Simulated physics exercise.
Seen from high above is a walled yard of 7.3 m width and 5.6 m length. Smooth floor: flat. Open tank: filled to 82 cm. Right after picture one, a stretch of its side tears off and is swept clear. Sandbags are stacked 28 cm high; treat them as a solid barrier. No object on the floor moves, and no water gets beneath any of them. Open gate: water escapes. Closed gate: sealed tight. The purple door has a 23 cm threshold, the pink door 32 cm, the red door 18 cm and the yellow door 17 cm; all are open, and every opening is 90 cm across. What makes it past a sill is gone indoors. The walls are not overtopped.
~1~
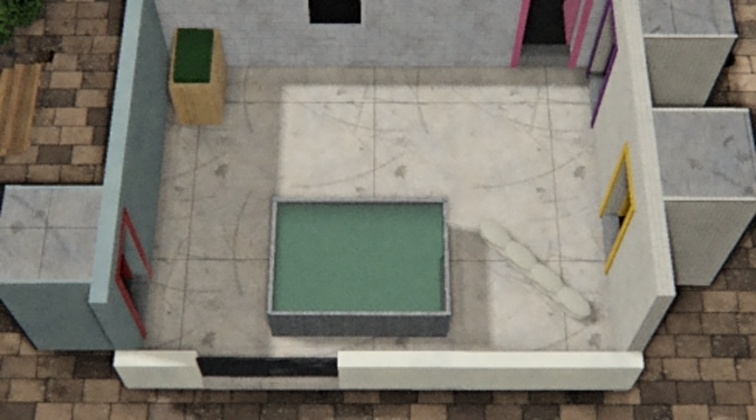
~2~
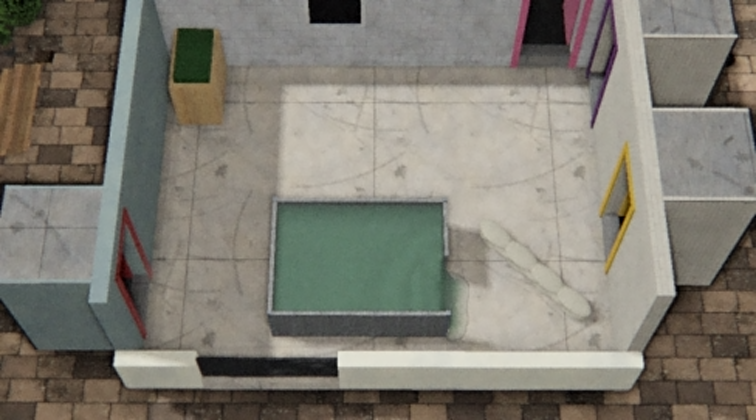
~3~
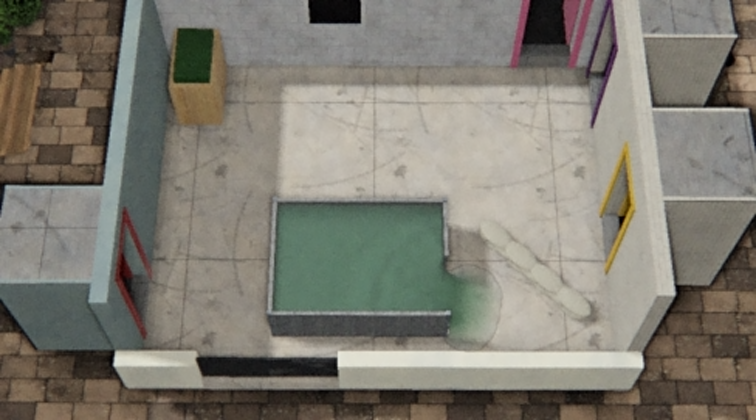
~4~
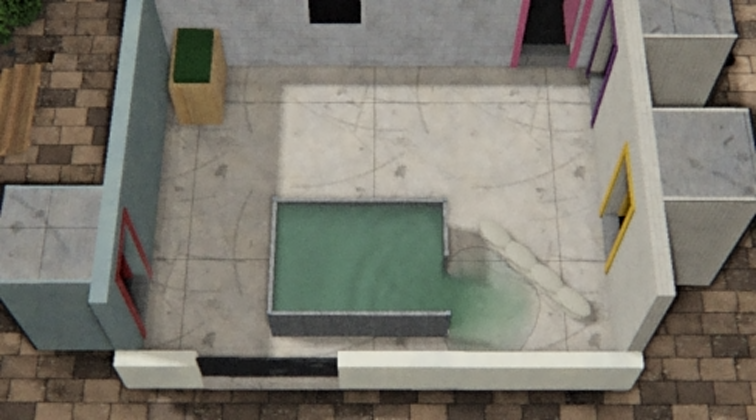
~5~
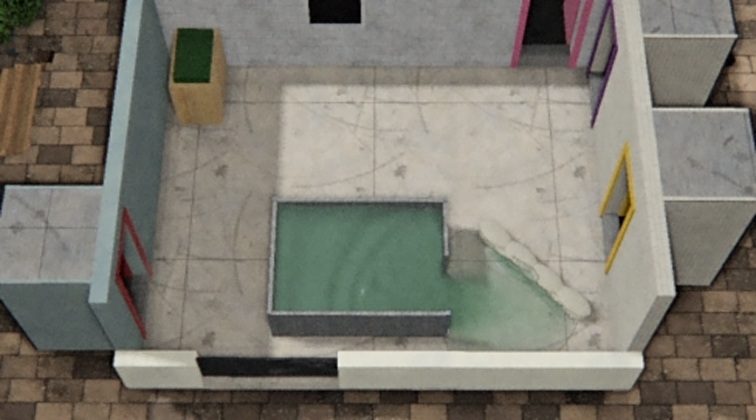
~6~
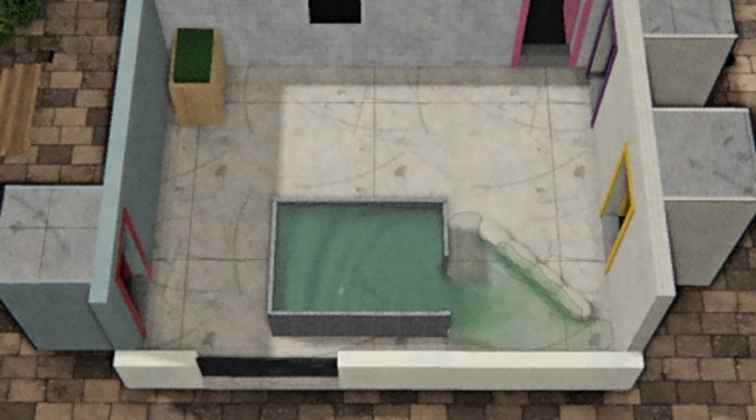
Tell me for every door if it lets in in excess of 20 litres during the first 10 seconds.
One by one: At the purple door I expect the water to hold within the limit; at the pink door I expect the water to hold within the limit; at the red door I expect the water to hold within the limit; at the yellow door I expect the water to hold within the limit.
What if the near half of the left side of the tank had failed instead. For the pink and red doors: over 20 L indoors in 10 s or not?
Pink short, red beyond.
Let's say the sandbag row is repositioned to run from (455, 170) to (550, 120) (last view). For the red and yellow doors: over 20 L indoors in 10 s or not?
At the red door the limit is not reached, and at the yellow door it is exceeded.
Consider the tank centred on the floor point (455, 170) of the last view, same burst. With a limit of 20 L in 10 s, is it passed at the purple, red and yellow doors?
Well, against that limit, at purple it's within bounds, at red it's within bounds, and at yellow it's too much.
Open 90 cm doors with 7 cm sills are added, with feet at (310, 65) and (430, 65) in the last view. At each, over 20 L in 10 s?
Door 1: Limit not reached; door 2: Limit broken.
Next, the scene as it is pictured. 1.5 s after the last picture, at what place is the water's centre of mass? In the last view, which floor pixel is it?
Roughly (435, 289).
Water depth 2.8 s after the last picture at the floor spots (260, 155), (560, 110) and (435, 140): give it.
About 0, 4 and 2 cm respectively.
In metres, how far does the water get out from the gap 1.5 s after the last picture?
Around 4.0 metres.
Then, 0.7 s after the last picture water covers 15 % of the floor and is deepest (74 cm) near (610, 357); purple door not reached, pink door not reached, red door not reached, yellow door not reached.
Then, 1.5 s after the last picture water covers 25 % of the floor and is deepest (63 cm) near (609, 346); purple door not reached, pink door not reached, red door not reached, yellow door 13 cm at the sill, 0 L in.
Then, 2.8 s after the last picture water covers 50 % of the floor and is deepest (40 cm) near (536, 293); purple door 4 cm at the sill, 0 L in, pink door 27 cm at the sill, 0 L in, red door not reached, yellow door 12 cm at the sill, 0 L in.
Then, 5.3 s after the last picture water covers 70 % of the floor and is deepest (32 cm) near (599, 368); purple door 11 cm at the sill, 0 L in, pink door 16 cm at the sill, 0 L in, red door 14 cm at the sill, 0 L in, yellow door 7 cm at the sill, 0 L in.
Then, 9.3 s after the last picture water covers 95 % of the floor and is deepest (19 cm) near (173, 65); purple door 9 cm at the sill, 0 L in, pink door 9 cm at the sill, 0 L in, red door 10 cm at the sill, 0 L in, yellow door 4 cm at the sill, 0 L in.
